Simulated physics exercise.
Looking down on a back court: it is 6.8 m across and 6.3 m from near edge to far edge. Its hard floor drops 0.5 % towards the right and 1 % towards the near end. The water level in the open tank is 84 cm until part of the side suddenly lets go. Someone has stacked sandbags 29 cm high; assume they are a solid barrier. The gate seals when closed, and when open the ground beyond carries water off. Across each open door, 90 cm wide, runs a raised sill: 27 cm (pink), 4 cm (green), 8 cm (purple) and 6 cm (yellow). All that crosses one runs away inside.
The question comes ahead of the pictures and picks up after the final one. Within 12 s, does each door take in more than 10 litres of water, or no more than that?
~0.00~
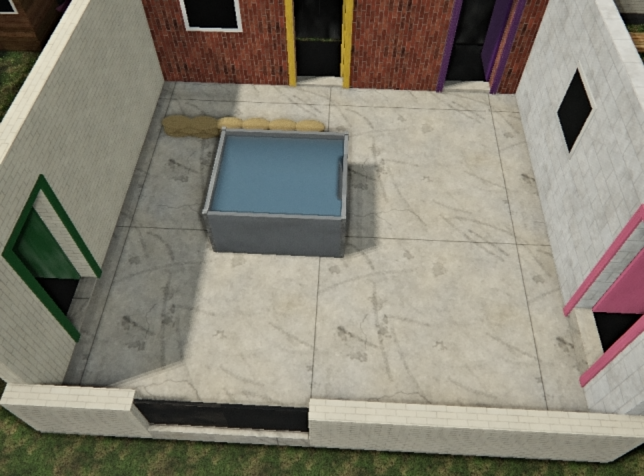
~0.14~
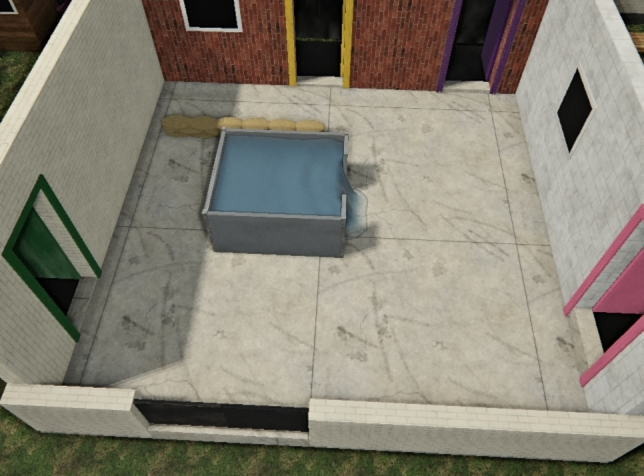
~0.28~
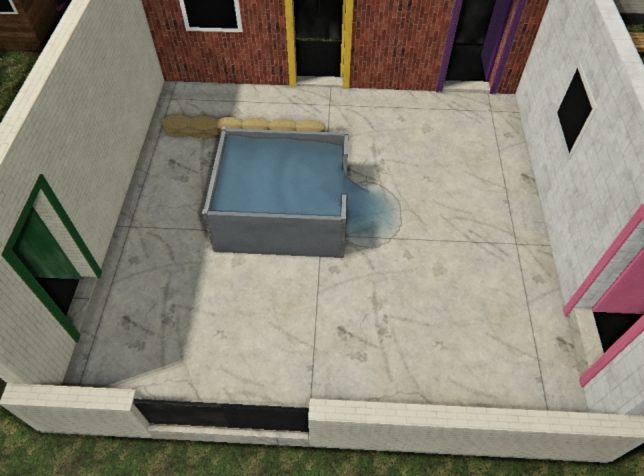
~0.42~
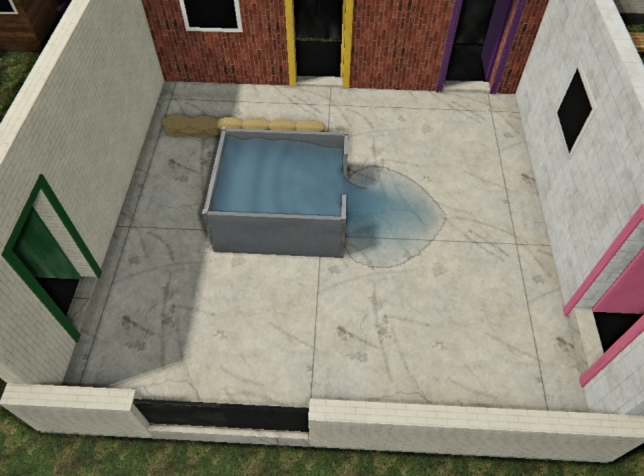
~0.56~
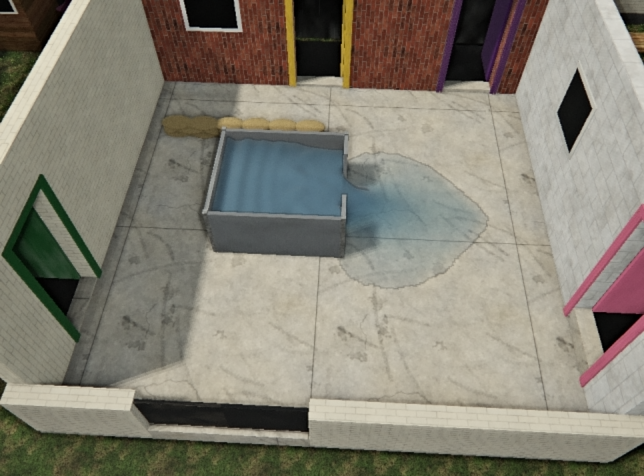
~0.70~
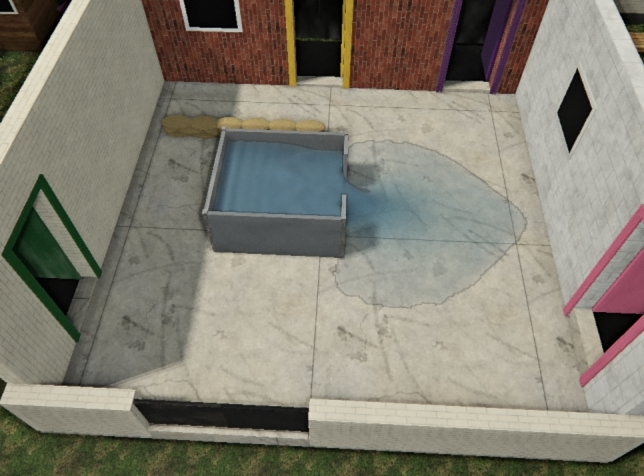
In that time the pink door takes in no more, the green door takes in more, the purple door takes in more, the yellow door takes in no more.
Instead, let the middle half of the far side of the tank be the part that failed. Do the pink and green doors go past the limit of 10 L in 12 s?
Result against the limit at pink: Limit held; result at green: Limit held.
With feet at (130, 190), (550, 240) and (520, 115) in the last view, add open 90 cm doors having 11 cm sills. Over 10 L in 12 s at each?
Door 1: Lower; door 2: Higher; door 3: Higher.
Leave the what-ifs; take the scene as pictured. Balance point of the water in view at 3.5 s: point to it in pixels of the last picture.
Centre: Approx. (407, 224) px.
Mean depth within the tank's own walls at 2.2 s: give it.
The mean depth is around 44 cm.
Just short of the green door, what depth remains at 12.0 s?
I'd put it near 7.0 cm.
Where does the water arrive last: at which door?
The green door is last.
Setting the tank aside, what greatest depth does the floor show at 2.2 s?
It gets to some 40 cm.
After 1.4 s water covers 30 % of the floor and is deepest (46 cm) near (347, 215); pink door 10 cm at the sill, 0 L in, green door not reached, purple door not reached, yellow door not reached.
After 2.2 s water covers 35 % of the floor and is deepest (40 cm) near (588, 434); pink door 19 cm at the sill, 0 L in, green door not reached, purple door 16 cm at the sill, 0 L in, yellow door not reached.
After 3.5 s water covers 40 % of the floor and is deepest (25 cm) near (588, 434); pink door 12 cm at the sill, 0 L in, green door not reached, purple door 16 cm at the sill, 38 L in, yellow door not reached.
After 7.0 s water covers 90 % of the floor and is deepest (14 cm) near (559, 432); pink door 13 cm at the sill, 0 L in, green door 8 cm at the sill, 5 L in, purple door 8 cm at the sill, 86 L in, yellow door 3 cm at the sill, 0 L in.
After 12.0 s water covers 95 % of the floor and is deepest (11 cm) near (559, 432); pink door 10 cm at the sill, 0 L in, green door 7 cm at the sill, 55 L in, purple door 3 cm at the sill, 87 L in, yellow door 3 cm at the sill, 0 L in.
